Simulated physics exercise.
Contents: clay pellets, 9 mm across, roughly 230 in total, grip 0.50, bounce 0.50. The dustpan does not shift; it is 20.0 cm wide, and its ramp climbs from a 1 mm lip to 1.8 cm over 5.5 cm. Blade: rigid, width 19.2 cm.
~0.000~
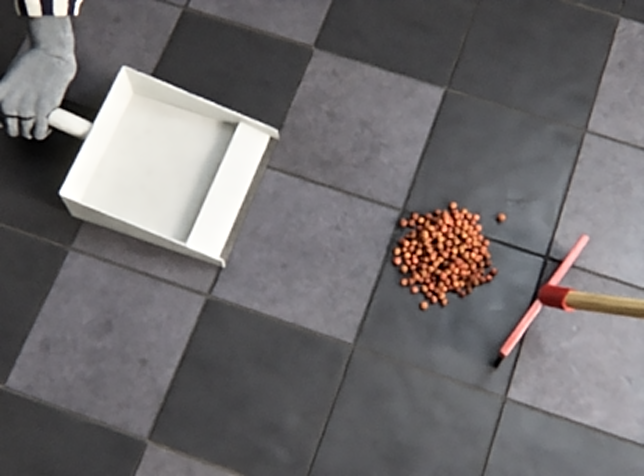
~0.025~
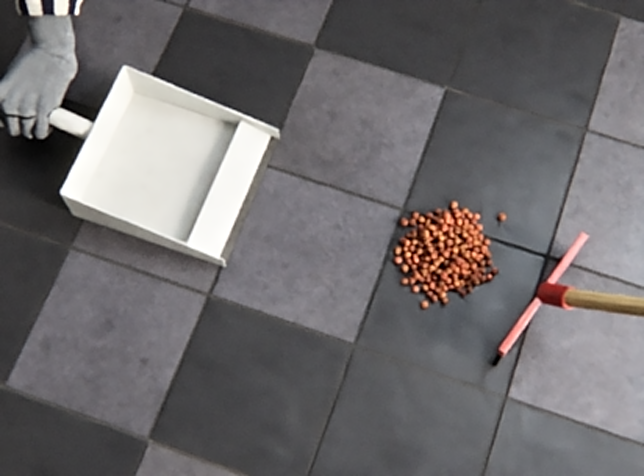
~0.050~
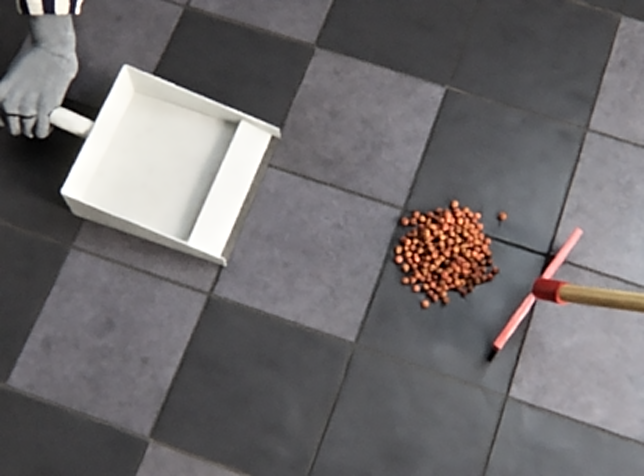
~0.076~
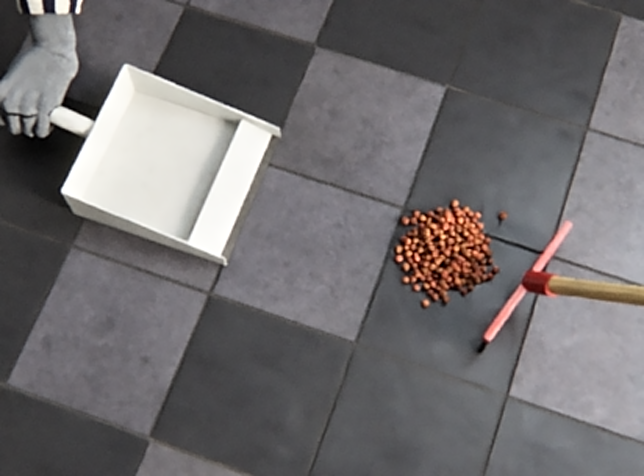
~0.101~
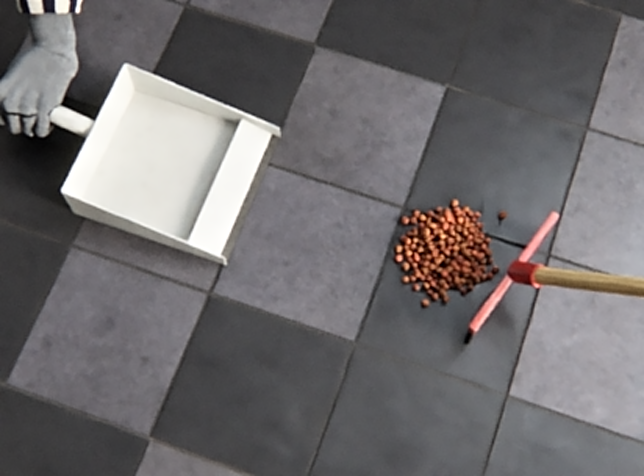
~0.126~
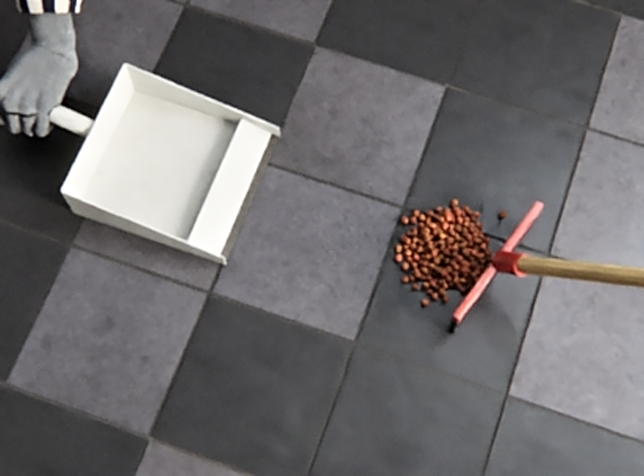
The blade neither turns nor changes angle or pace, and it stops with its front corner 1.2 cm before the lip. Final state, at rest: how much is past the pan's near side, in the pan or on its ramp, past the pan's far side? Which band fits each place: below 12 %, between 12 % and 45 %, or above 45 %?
In the end past the pan's near side: It will be a small share, in the pan or on its ramp: It will be a moderate share, past the pan's far side: It will be a large share.
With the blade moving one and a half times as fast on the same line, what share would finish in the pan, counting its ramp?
Near 30 %.
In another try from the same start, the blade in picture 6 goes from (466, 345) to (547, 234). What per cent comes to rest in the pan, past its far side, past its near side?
Pan 5; far 5; near 5.
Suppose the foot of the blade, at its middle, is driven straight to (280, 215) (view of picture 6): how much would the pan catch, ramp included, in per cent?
That would come to near 35 percent.
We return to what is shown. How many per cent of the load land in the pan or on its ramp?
Roughly 25 percent.
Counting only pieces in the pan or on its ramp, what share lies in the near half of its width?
Something like 10 in a hundred.
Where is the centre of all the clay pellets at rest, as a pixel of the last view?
Look around (272, 132) in the last picture.
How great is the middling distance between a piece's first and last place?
About 30 cm.
Then, at 0.30 s, middle of the blade 18 cm from the lip; 0 % over the lip, far side 20 %, near side 0 %.
Then, at 0.41 s, middle of the blade 8 cm from the lip; 0 % over the lip, far side 35 %, near side 0 %.
After 0.66 s, middle of the blade 4 cm from the lip; 25 % over the lip, far side 50 %, near side 0 %.
At rest (1.2 s), near side 5 %, pan 25 %, far side 50 %, in front of the lip or behind the blade 25 %.
